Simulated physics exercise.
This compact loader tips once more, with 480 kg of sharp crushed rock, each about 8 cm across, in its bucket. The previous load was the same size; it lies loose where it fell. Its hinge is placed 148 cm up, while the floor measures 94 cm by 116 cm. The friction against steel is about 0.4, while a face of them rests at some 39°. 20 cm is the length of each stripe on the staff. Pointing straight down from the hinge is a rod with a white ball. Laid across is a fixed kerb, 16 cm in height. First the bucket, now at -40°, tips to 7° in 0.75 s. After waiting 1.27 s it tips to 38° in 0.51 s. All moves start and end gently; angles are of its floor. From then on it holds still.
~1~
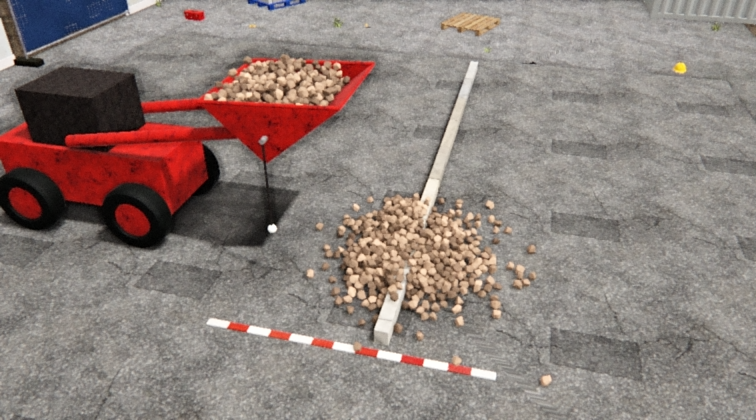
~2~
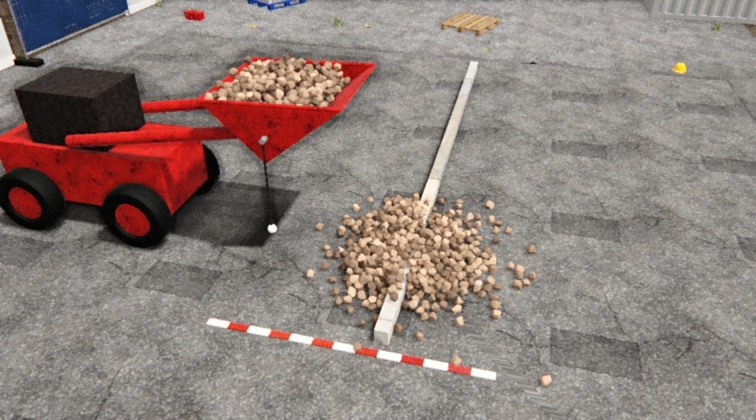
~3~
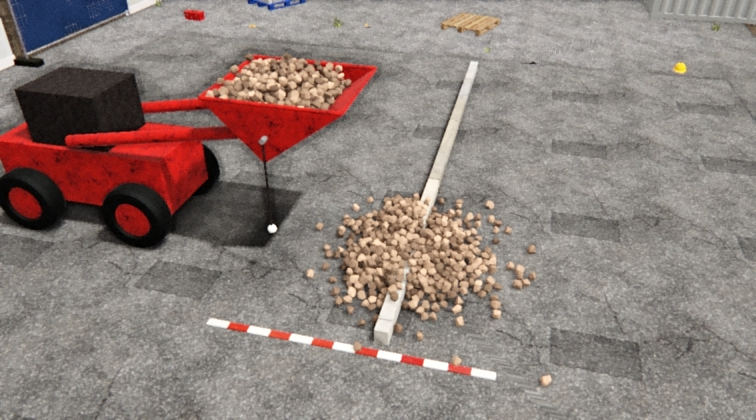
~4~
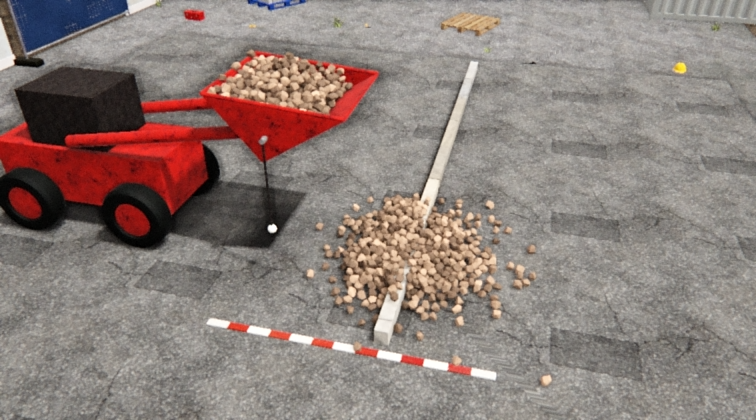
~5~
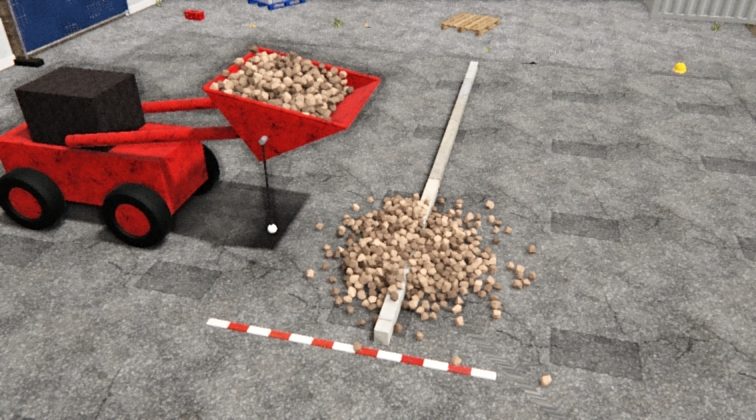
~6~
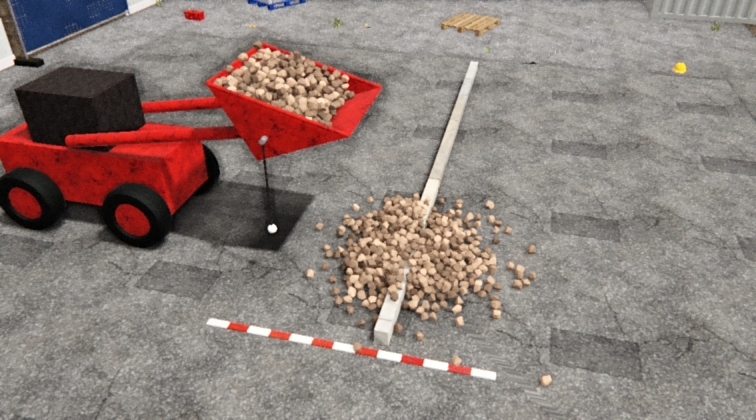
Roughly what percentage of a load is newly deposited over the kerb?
Around 11 per cent of a load is newly deposited there.
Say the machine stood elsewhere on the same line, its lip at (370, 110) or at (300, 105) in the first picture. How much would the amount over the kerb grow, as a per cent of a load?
Around 50 and 0 percent respectively.
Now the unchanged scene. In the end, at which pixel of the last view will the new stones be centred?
Around (377, 232) in the last picture.
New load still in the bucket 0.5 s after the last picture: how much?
It keeps some 100 percent of its load.
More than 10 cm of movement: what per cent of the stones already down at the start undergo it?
Some 5 percent, give or take.
Then, 0.2 s after the last picture the floor is at -0°; in per cent of one load, 100 in the bucket, 57 on this side of the kerb, 43 over the kerb; the foremost stones are at (525, 283).
Then, 0.5 s after the last picture the floor is at 7°; in per cent of one load, 100 in the bucket, 57 on this side of the kerb, 43 over the kerb; the foremost stones are at (525, 283).
Then, 2.7 s after the last picture the floor is at 38°; in per cent of one load, 32 in the bucket, 123 on this side of the kerb, 45 over the kerb; the foremost stones are at (525, 283).
Then, 5.4 s after the last picture the floor is at 38°; in per cent of one load, 0 in the bucket, 146 on this side of the kerb, 54 over the kerb; the foremost stones are at (525, 283). Net gain over the kerb, 11.
